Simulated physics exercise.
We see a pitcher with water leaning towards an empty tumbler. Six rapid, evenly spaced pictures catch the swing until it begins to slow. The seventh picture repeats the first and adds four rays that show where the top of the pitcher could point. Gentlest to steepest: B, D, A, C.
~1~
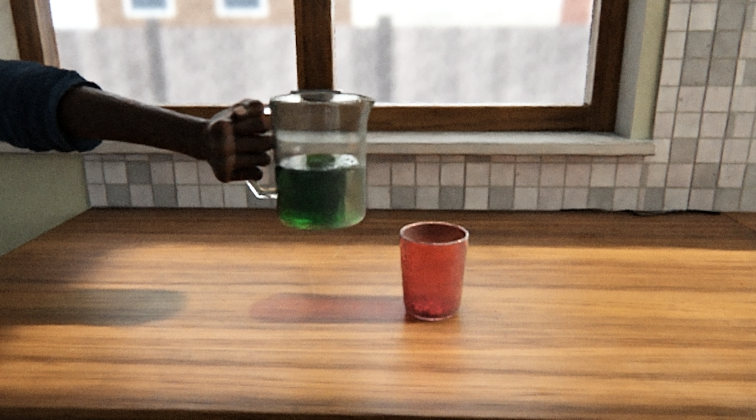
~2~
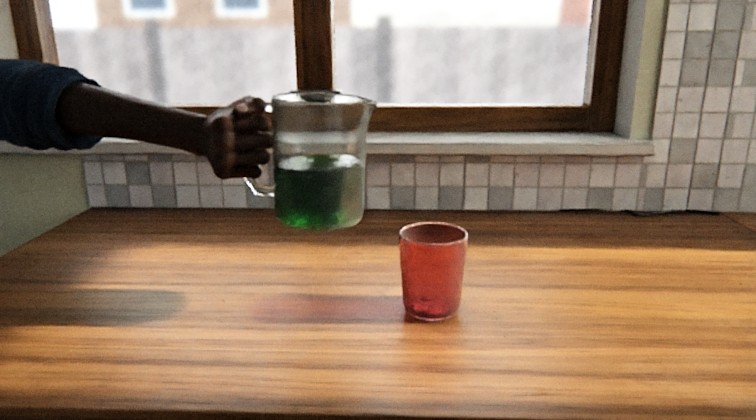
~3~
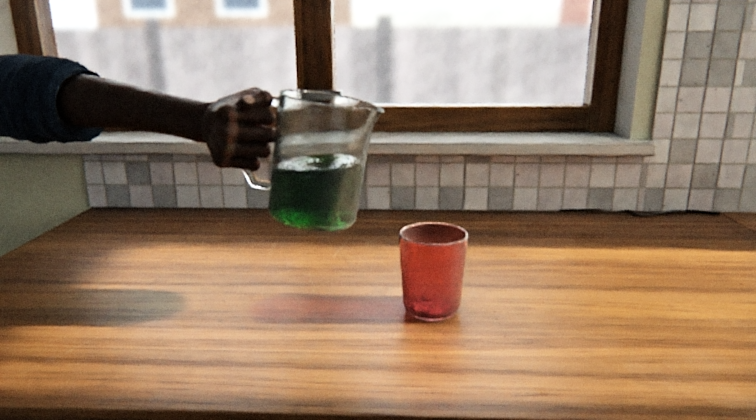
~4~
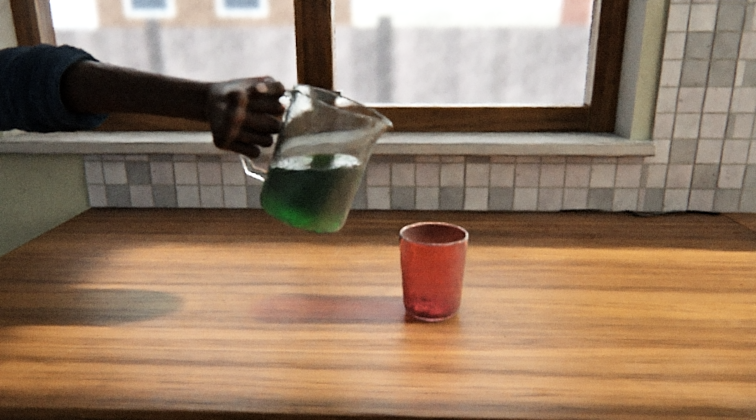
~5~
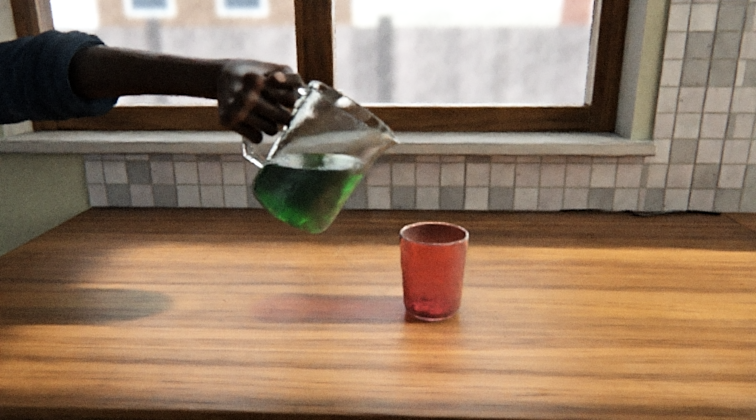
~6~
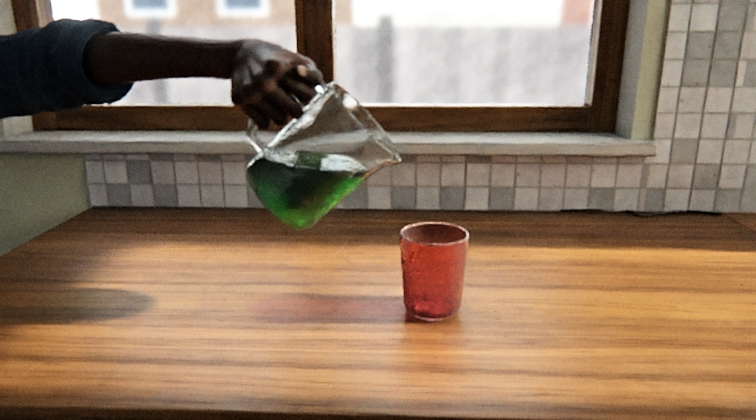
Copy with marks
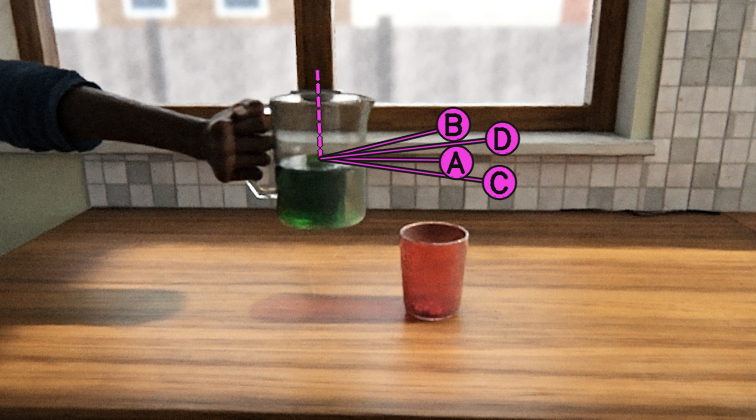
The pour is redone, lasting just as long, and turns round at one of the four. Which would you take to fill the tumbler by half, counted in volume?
Choose B.
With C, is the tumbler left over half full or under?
Over half.
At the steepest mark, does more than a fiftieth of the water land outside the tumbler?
Yes, it does.
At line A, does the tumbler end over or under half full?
Over.
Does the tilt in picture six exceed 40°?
Yes, it does.
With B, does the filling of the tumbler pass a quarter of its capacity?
Yes, clearly.
On the marked copy, A at (439, 160); B at (436, 130); C at (482, 180); D at (485, 140).
With A, the tumbler ends with about 79 % of what it can hold; 9 % of the water is spilt.
With B, the tumbler ends with about 49 % of what it can hold.
With C, the tumbler ends with about 75 % of what it can hold; 25 % of the water is spilt.
With D, the tumbler ends with about 61 % of what it can hold; 8 % of the water is spilt.
